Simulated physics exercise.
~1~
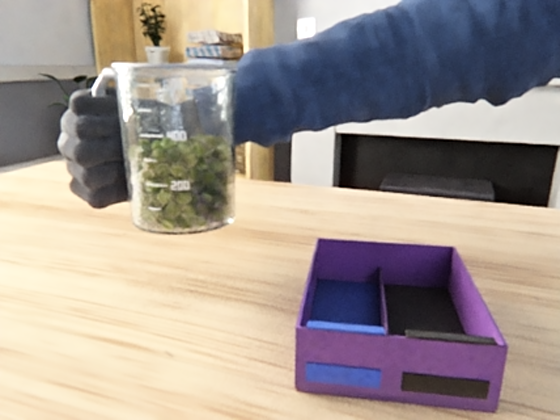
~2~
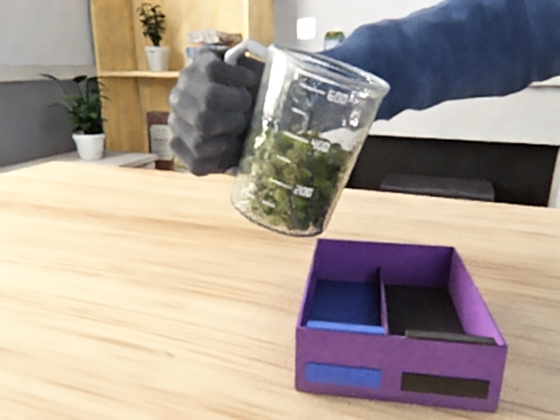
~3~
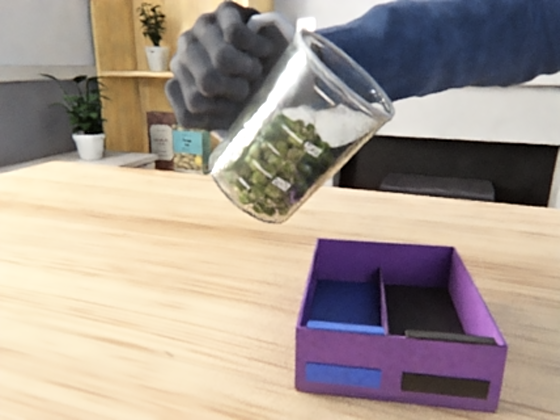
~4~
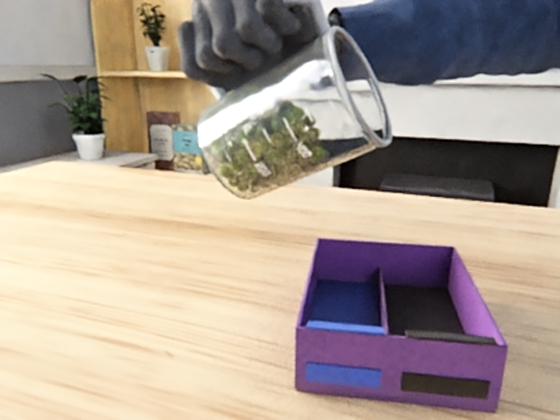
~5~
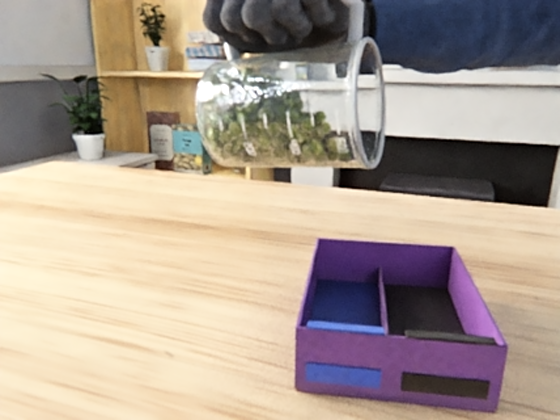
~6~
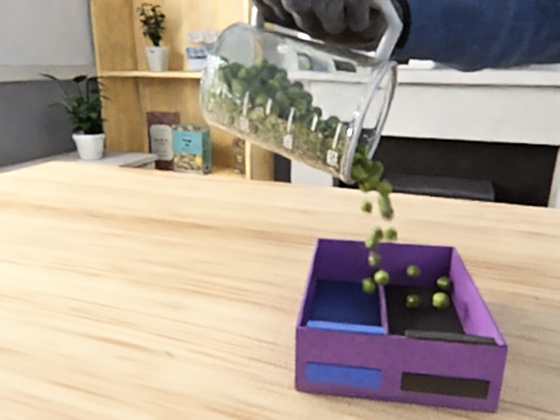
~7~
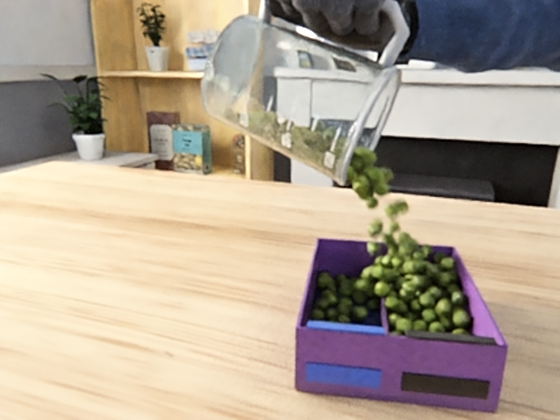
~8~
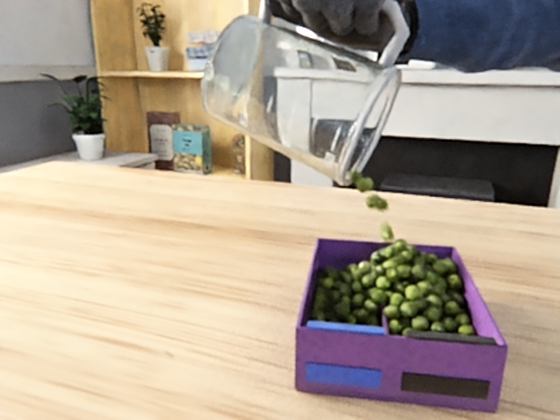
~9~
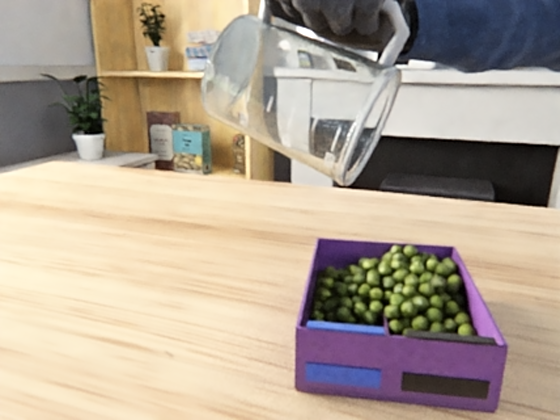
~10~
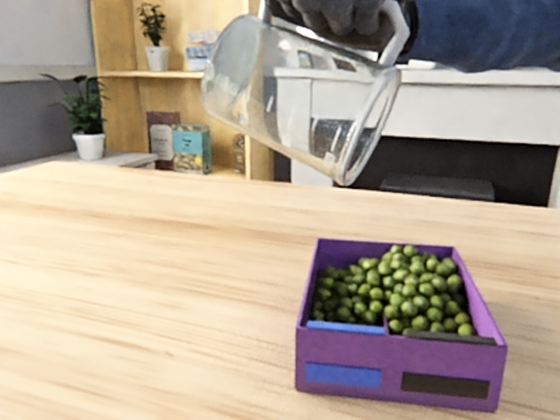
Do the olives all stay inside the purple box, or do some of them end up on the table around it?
They all stay inside the purple box, with a good share in both the blue section and the black section and none on the table.
